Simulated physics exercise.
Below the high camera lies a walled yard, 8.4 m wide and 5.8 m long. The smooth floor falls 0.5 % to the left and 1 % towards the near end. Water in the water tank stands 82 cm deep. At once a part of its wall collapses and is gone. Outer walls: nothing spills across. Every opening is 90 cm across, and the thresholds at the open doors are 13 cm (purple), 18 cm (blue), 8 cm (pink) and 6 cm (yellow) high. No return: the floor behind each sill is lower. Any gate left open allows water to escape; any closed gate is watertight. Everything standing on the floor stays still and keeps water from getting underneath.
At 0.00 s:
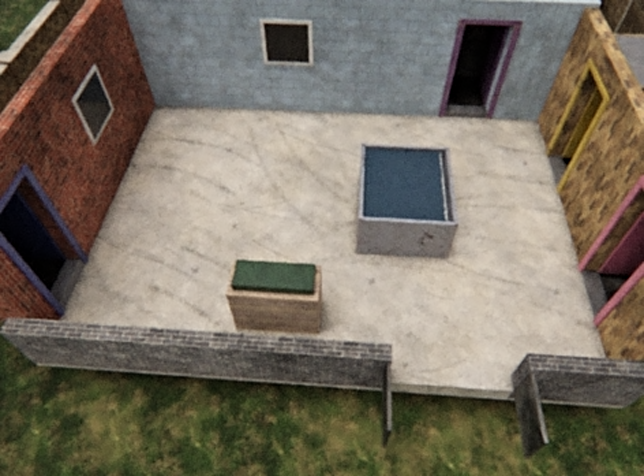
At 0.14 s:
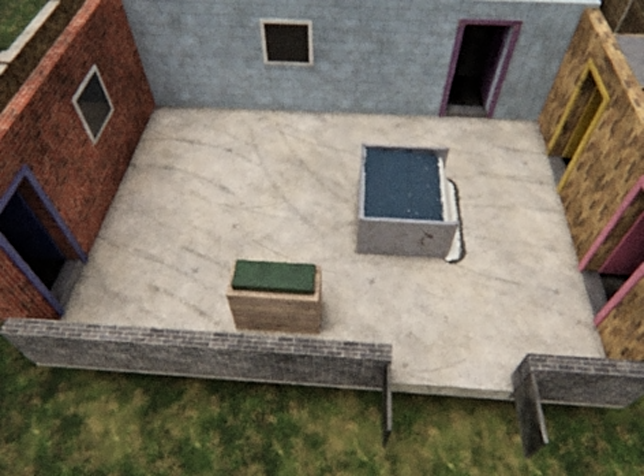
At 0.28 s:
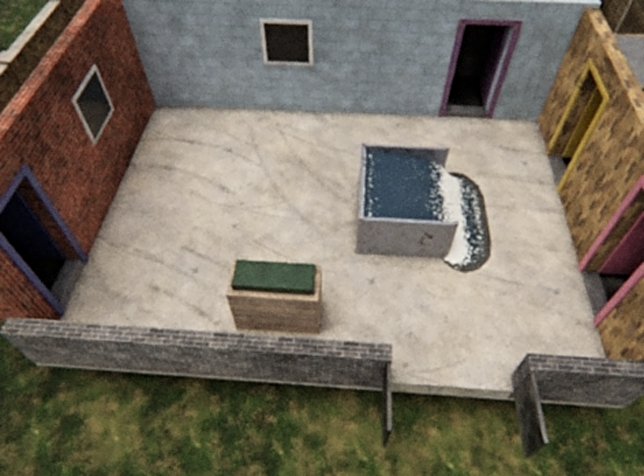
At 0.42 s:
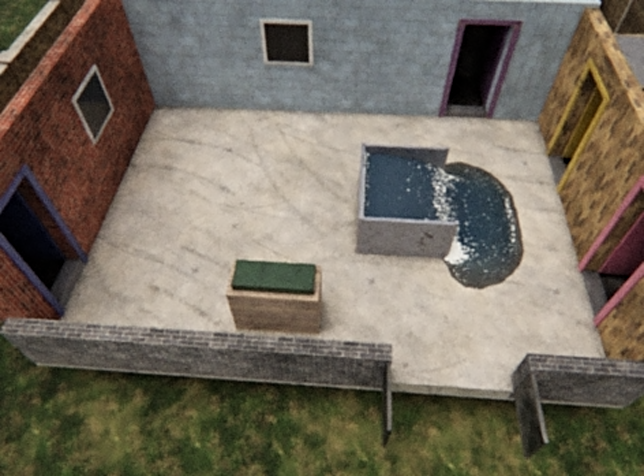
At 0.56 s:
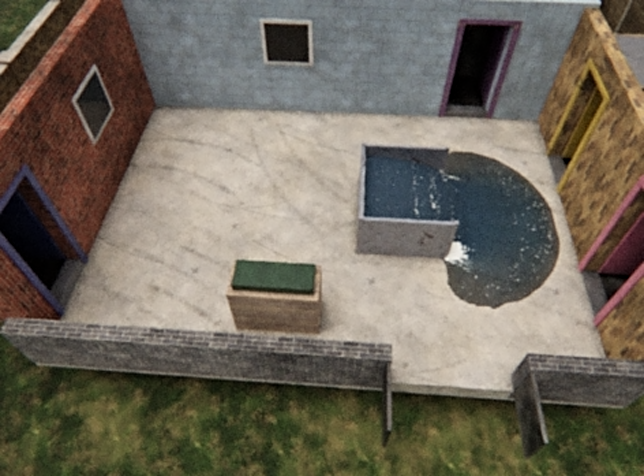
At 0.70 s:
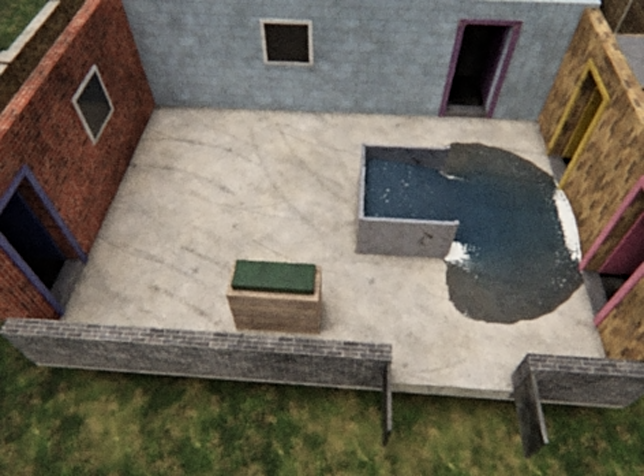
Water pours from the right side of a gray tank and spreads across the pale floor.
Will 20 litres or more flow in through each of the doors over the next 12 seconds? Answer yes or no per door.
Purple door: No, blue door: No, pink door: Yes, yellow door: Yes.
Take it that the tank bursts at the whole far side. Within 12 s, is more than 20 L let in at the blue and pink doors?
Measured against that limit, blue comes out short of it and pink comes out short of it.
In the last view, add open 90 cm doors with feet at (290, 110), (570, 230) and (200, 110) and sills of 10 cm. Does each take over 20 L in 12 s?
Taking them in order, the first gets too little, the second enough and the third too little.
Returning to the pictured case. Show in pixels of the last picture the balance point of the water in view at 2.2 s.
I'd put it close to (497, 226).
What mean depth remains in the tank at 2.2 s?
Roughly 16 centimetres.
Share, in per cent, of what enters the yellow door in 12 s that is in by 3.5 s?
Fraction in by then: Around 90 per cent.
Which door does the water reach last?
Blue.
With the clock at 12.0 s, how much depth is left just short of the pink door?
Around 3.0 cm deep.
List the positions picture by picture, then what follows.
In the first frame, still water, 82 cm deep, in the water tank at (406, 184).
In the second frame, the front is at a hidden place, 1.0 m from the gap at (443, 208); 0.5 m2 of floor is under water; 82 cm left at the back of the water tank.
In the third frame, the front is at (459, 176), 1.2 m from the gap at (443, 209); 1.5 m2 of floor is under water; 74 cm left at the back of the water tank.
In the fourth frame, the front is at (480, 171), 1.5 m from the gap at (442, 210); 3.1 m2 of floor is under water; 70 cm left at the back of the water tank.
In the fifth frame, the front is at (553, 255), 2.0 m from the gap at (442, 211); 5.3 m2 of floor is under water; 67 cm left at the back of the water tank.
In the sixth frame, water pours out at (442, 211) and has run 2.5 m, to (581, 277); typically 7 cm deep outside, 58 cm at the water tank's back.
After 1.4 s water covers 20 % of the floor and is deepest (45 cm) near (559, 226); purple door not reached, blue door not reached, pink door 23 cm at the sill, 32 L in, yellow door 24 cm at the sill, 47 L in.
After 2.2 s water covers 20 % of the floor and is deepest (41 cm) near (602, 381); purple door 3 cm at the sill, 0 L in, blue door not reached, pink door 18 cm at the sill, 89 L in, yellow door 19 cm at the sill, 123 L in.
After 3.5 s water covers 45 % of the floor and is deepest (22 cm) near (576, 379); purple door 12 cm at the sill, 0 L in, blue door not reached, pink door 11 cm at the sill, 120 L in, yellow door 11 cm at the sill, 167 L in.
After 7.0 s water covers 85 % of the floor and is deepest (9 cm) near (317, 361); purple door 4 cm at the sill, 1 L in, blue door 3 cm at the sill, 0 L in, pink door 6 cm at the sill, 131 L in, yellow door 4 cm at the sill, 185 L in.
After 12.0 s water covers 85 % of the floor and is deepest (10 cm) near (176, 351); purple door 0 cm at the sill, 1 L in, blue door 8 cm at the sill, 0 L in, pink door 3 cm at the sill, 131 L in, yellow door 1 cm at the sill, 185 L in.
